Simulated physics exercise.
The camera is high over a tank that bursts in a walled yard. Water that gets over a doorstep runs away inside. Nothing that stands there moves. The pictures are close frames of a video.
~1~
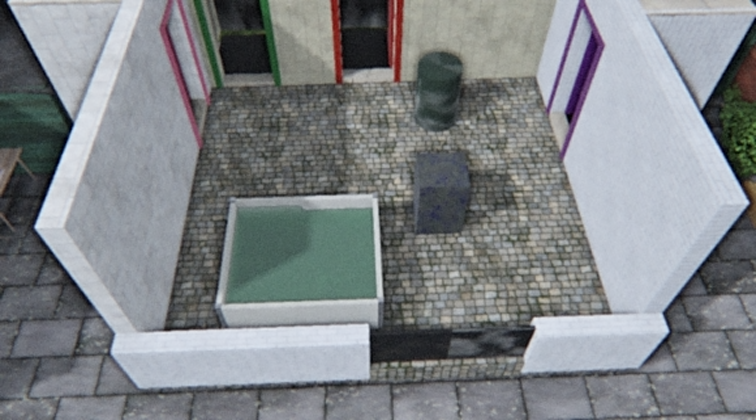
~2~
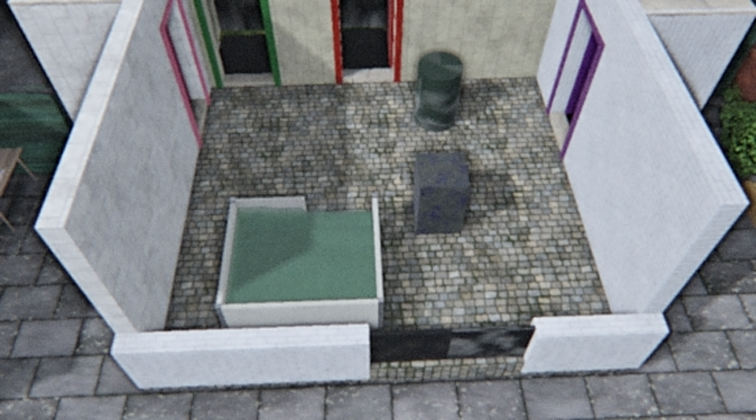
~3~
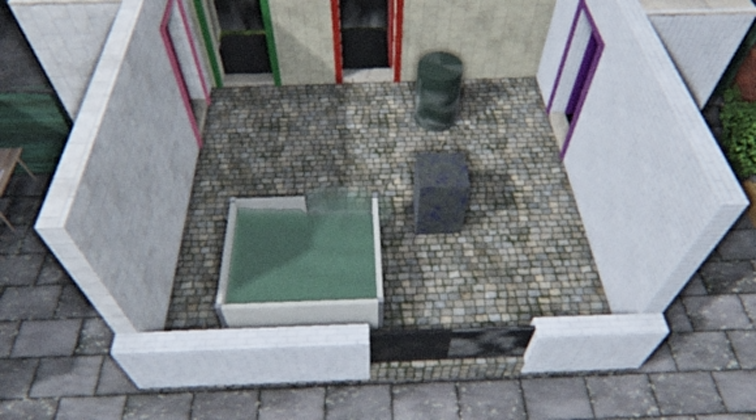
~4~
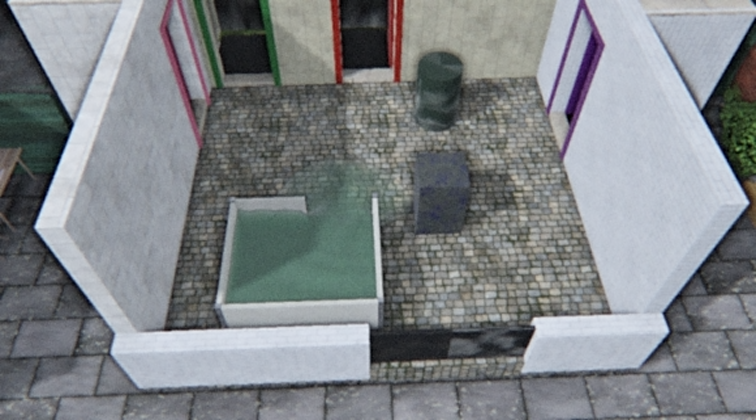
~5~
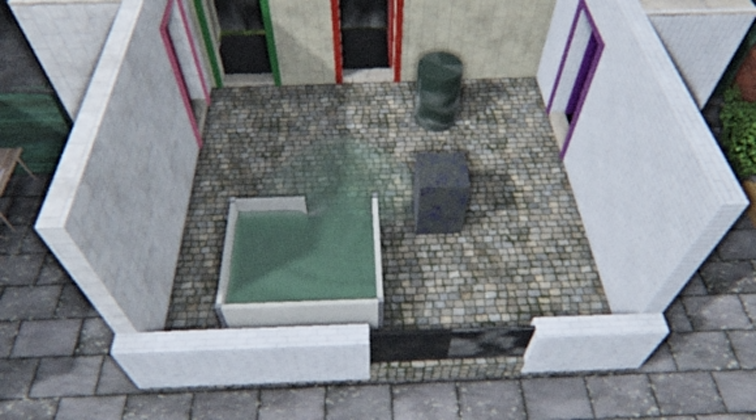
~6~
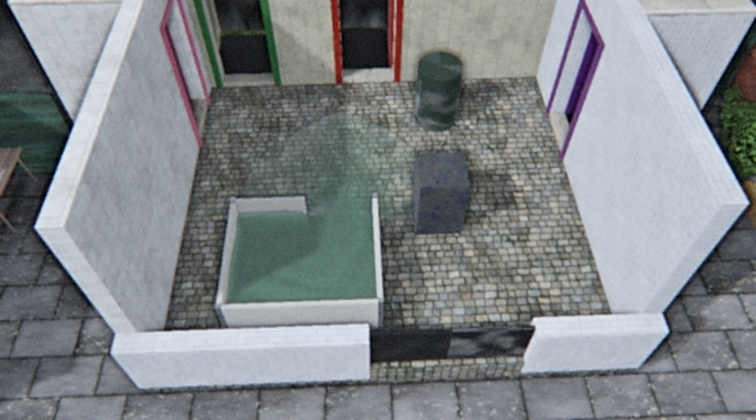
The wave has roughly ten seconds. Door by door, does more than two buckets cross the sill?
One by one: The pink door stays under that; the red door takes more than that; the green door takes more than that; the purple door stays under that.
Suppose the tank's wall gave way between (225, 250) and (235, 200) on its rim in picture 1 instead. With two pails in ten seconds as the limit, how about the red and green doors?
In short: The red one stays under, the green one goes over.
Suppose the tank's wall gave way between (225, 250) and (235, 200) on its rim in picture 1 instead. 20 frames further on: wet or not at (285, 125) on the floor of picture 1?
Answer: Wet.
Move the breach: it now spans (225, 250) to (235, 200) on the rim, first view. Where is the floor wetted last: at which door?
That is the purple-painted one.
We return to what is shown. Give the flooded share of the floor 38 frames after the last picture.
I make it 80 per cent.
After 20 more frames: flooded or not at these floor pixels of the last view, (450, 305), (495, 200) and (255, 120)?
In turn: Free of water, no water, covered.
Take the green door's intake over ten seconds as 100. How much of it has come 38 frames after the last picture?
About 80 per cent.
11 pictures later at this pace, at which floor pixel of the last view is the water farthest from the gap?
Roughly at (508, 79).
A moment on, water covers 35 % of the floor; the pink door not reached, the red door under two buckets in, the green door not reached, the purple door not reached.
Next, water covers 50 % of the floor; the pink door wet at the sill, nothing in, the red door over two buckets in, the green door under two buckets in, the purple door not reached.
Then, water covers 55 % of the floor; the pink door wet at the sill, nothing in, the red door far over two buckets in, the green door over two buckets in, the purple door under two buckets in.
Later, water covers 80 % of the floor; the pink door wet at the sill, nothing in, the red door far over two buckets in, the green door over two buckets in, the purple door under two buckets in.
In the end, water covers 95 % of the floor; the pink door wet at the sill, nothing in, the red door far over two buckets in, the green door over two buckets in, the purple door under two buckets in.
